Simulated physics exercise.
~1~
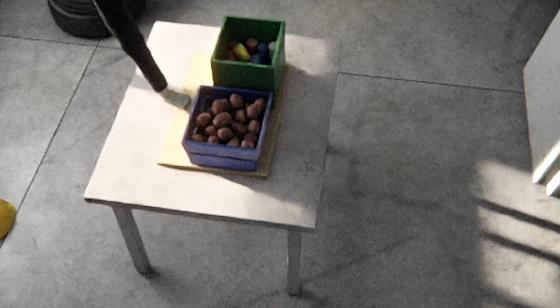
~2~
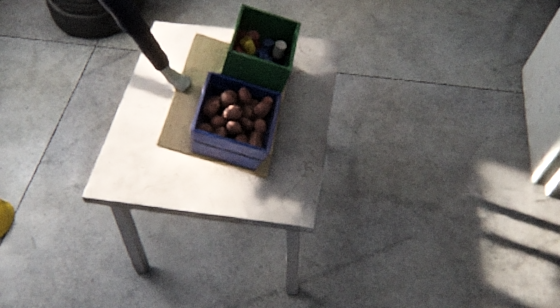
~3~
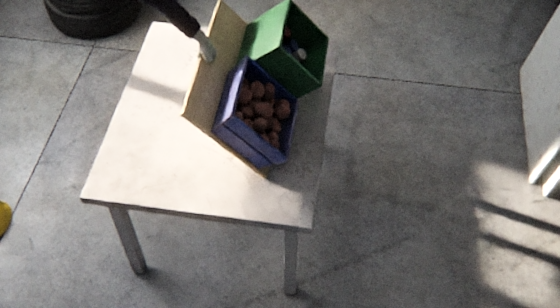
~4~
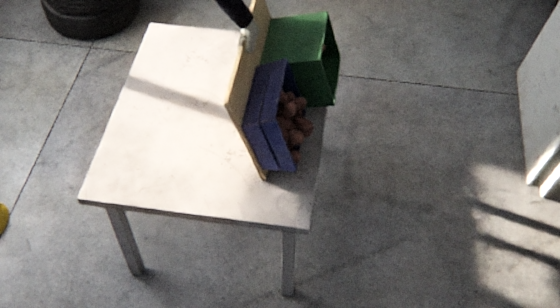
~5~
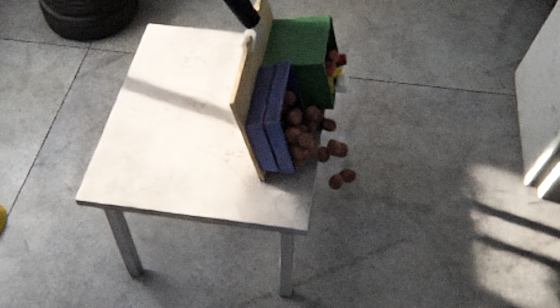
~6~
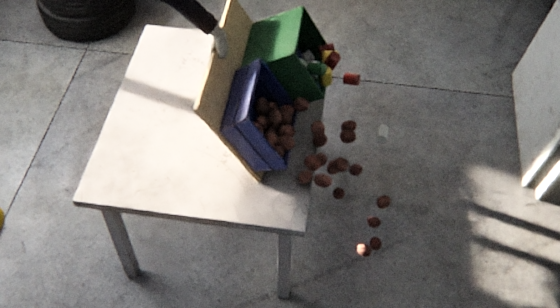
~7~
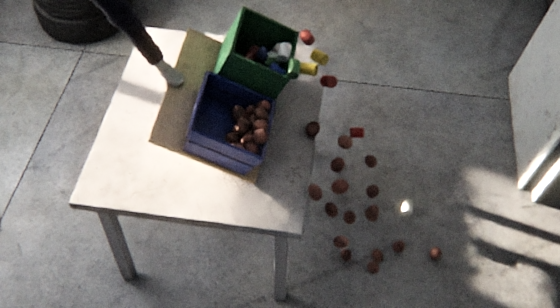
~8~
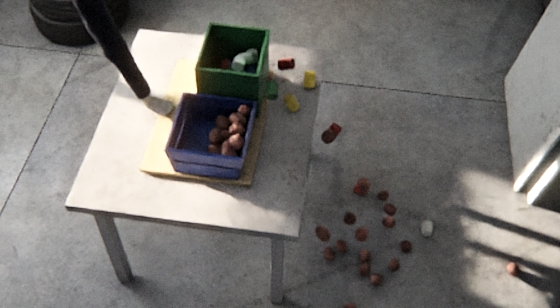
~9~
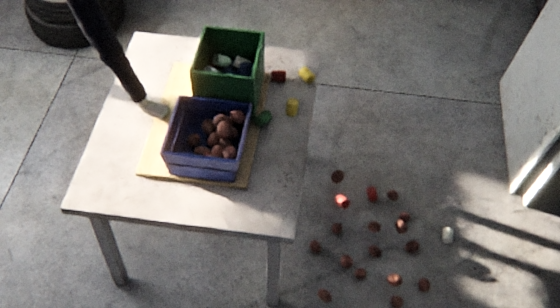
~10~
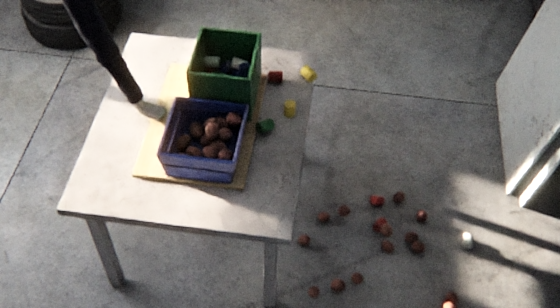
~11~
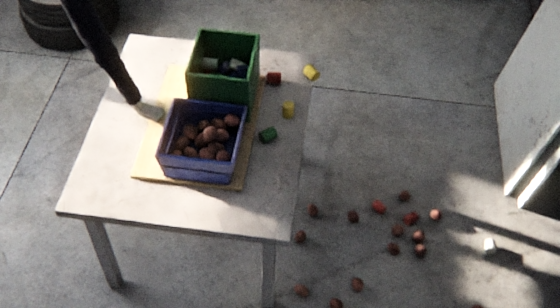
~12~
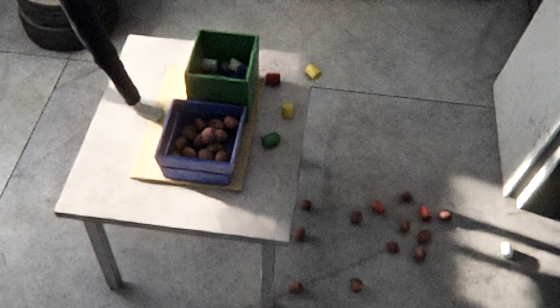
On a pale table standing on a grey concrete floor, a dark bar tipped up a board holding a green bin and a blue bin, spilling reddish potatoes and some small colourful jars, then the board came down flat with both bins still partly filled.
